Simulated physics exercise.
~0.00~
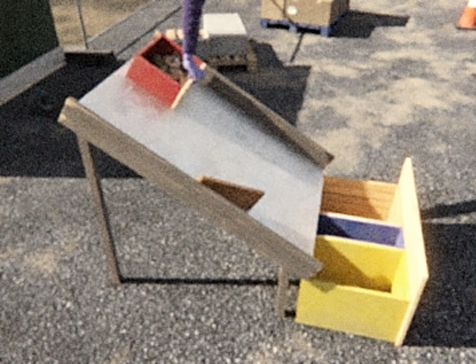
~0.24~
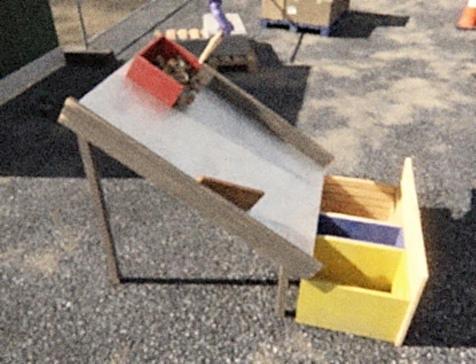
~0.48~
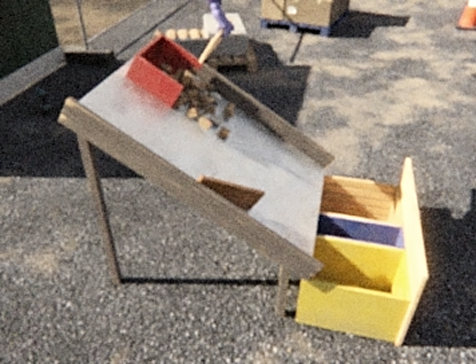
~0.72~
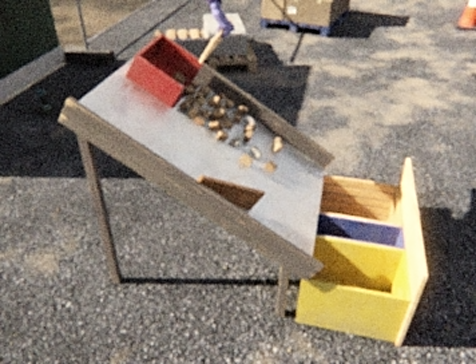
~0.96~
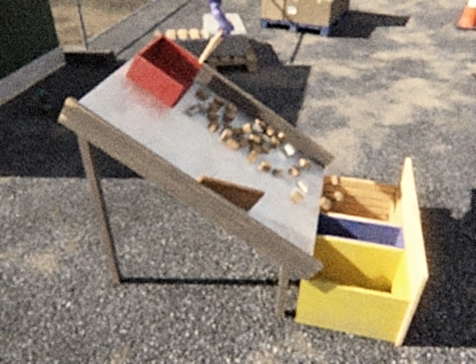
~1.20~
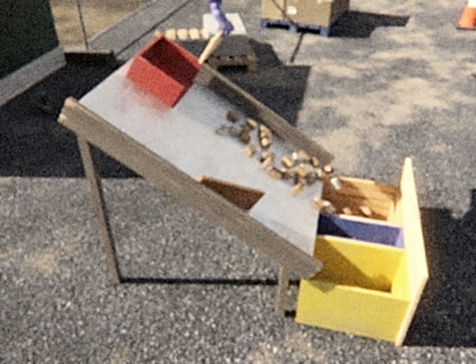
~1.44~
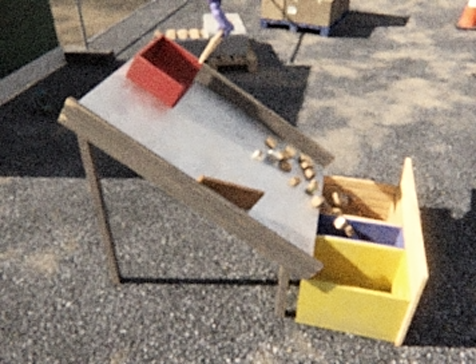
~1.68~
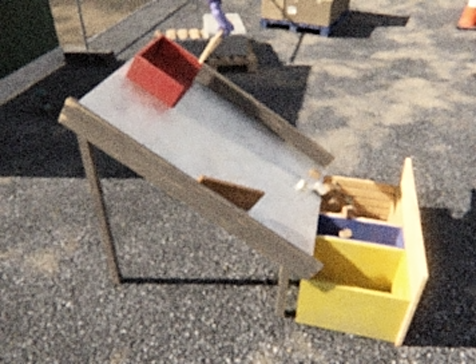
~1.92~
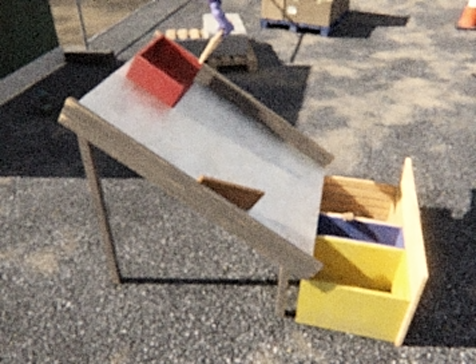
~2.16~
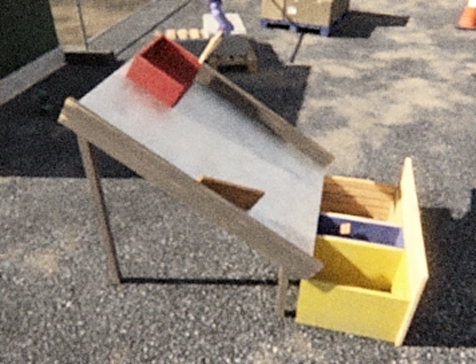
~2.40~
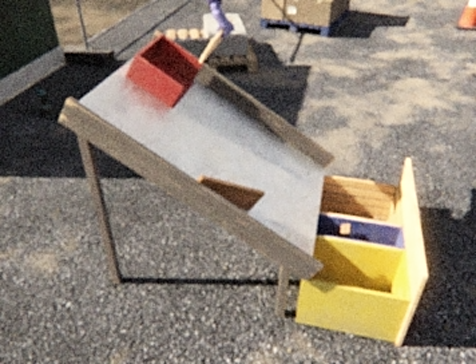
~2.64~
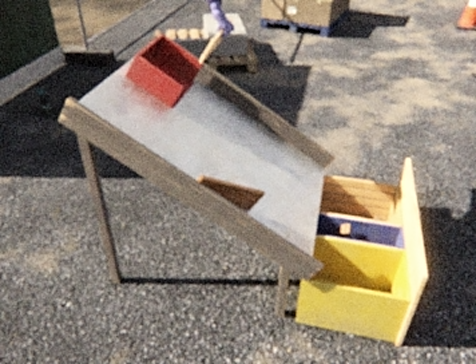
A grey sloping table with wooden edges stands on sunlit asphalt, seen from above and to one side, running down rightward to a wooden tub, a blue tote and a yellow bin. At its top sits a red pen packed with small brown and tan pieces. A purple-held gate lifts up and away to the right, and the pieces spill out. They tumble down in a loose stream along the far side, past an angled board. Most drop into the farthest, wooden tub, while a few land in the blue tote, leaving the slope and red pen empty.
